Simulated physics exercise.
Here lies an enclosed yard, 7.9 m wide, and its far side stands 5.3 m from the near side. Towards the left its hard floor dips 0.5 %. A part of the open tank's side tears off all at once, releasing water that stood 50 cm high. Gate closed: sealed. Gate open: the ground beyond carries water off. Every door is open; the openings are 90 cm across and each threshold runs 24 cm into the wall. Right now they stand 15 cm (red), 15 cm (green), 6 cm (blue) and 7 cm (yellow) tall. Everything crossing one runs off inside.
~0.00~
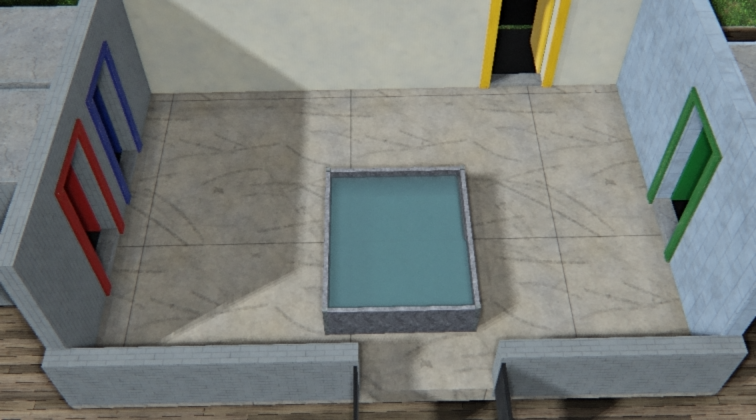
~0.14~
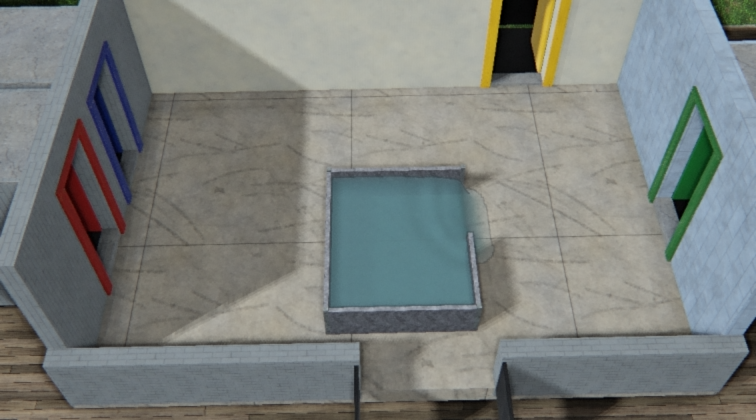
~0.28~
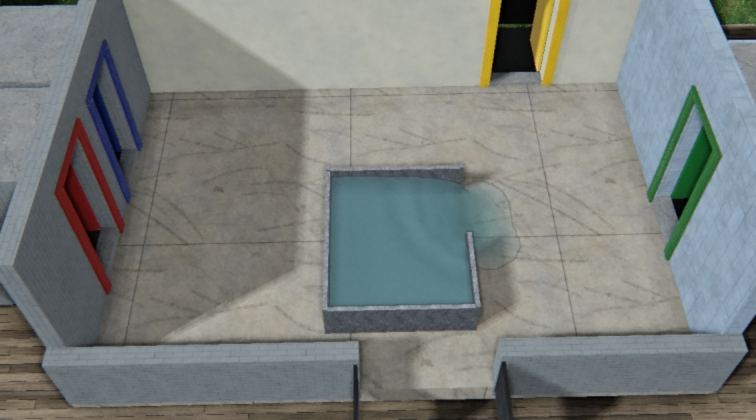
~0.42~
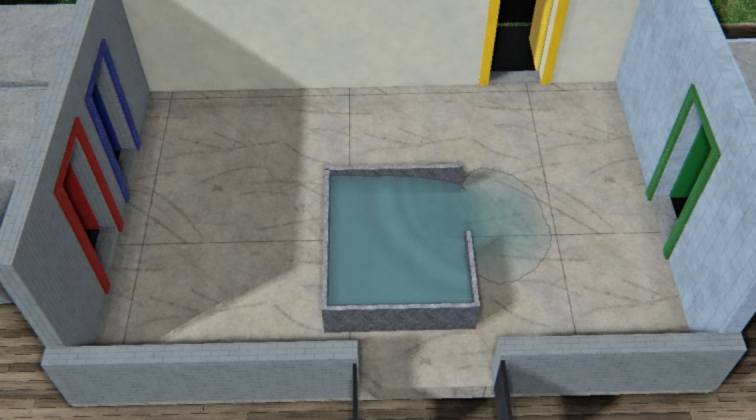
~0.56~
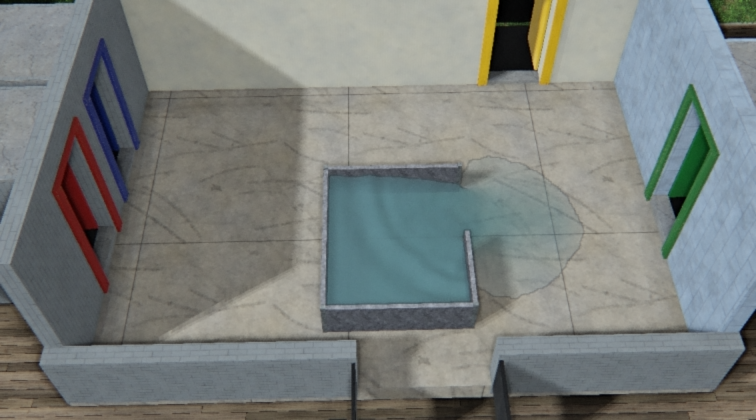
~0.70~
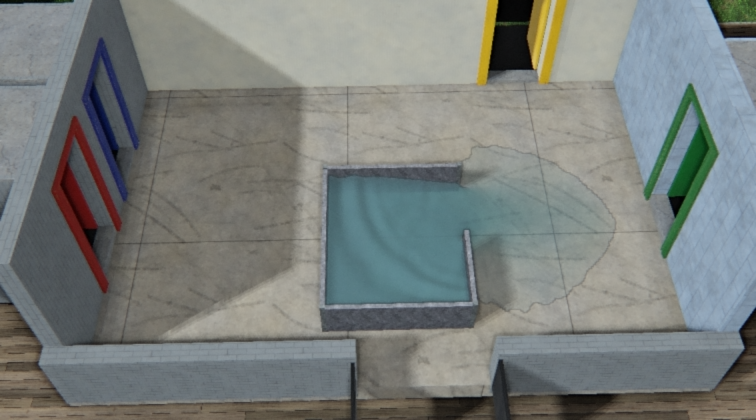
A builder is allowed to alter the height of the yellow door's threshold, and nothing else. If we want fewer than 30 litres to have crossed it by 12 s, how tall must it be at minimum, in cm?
It needs to be roughly 7 cm tall.
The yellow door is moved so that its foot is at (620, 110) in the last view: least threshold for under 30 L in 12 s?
Around 12.0 cm would do it.
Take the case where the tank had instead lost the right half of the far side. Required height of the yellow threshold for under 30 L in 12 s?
Some 10.5 centimetres.
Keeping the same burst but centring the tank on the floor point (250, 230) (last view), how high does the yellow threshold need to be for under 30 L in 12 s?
Then roughly 7.5 cm.
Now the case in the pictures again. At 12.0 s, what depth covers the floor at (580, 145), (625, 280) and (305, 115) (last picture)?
Respectively 7 cm, 6 cm and 3 cm.
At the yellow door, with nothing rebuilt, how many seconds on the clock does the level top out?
Near 3.6 s.
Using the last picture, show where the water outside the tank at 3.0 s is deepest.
Look close to (610, 98).
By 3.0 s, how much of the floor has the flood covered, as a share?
Wet: Close to 30 %.
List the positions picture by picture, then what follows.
In the first picture, still water, 50 cm deep, in the open tank at (398, 238); the yellow door at (524, 40) is dry.
In the second picture, the gap is at (462, 217), the front 0.4 m out at (489, 248); the back of the open tank holds 50 cm.
In the third picture, the gap is at (461, 218), the front 0.7 m out at (513, 247); the back of the open tank holds 50 cm.
In the fourth picture, water pours out at (460, 217) and has run 1.2 m, to (544, 238); about 7 cm deep outside, 50 cm at the back.
In the fifth picture, water pours out at (459, 216) and has run 1.7 m, to (576, 237); about 5 cm deep outside, 50 cm at the back.
In the sixth picture, the gap is at (458, 216), the front 2.2 m out at (609, 222); the back of the open tank holds 48 cm; the yellow door at (520, 37), 3.2 m from the gap, is still 1.9 m from the nearest water.
After 1.4 s water covers 20 % of the floor, deepest (27 cm) near (473, 213); it has not reached the yellow door.
After 3.0 s water covers 30 % of the floor, deepest (28 cm) near (610, 98); 5 cm at the yellow door, 0 litres in over its 7 cm threshold.
After 12.0 s water covers 90 % of the floor, deepest (8 cm) near (486, 318); 7 cm at the yellow door, 27 litres in over its 7 cm threshold.
At the yellow door as built, the water arrived by 2.3 s and peaked near 10 cm at 3.6 s.
With a threshold of 5.5 cm, 55 litres would have come in within the 12 s; with 7.5 cm, 20 litres. So under 30 litres takes about 7 cm.
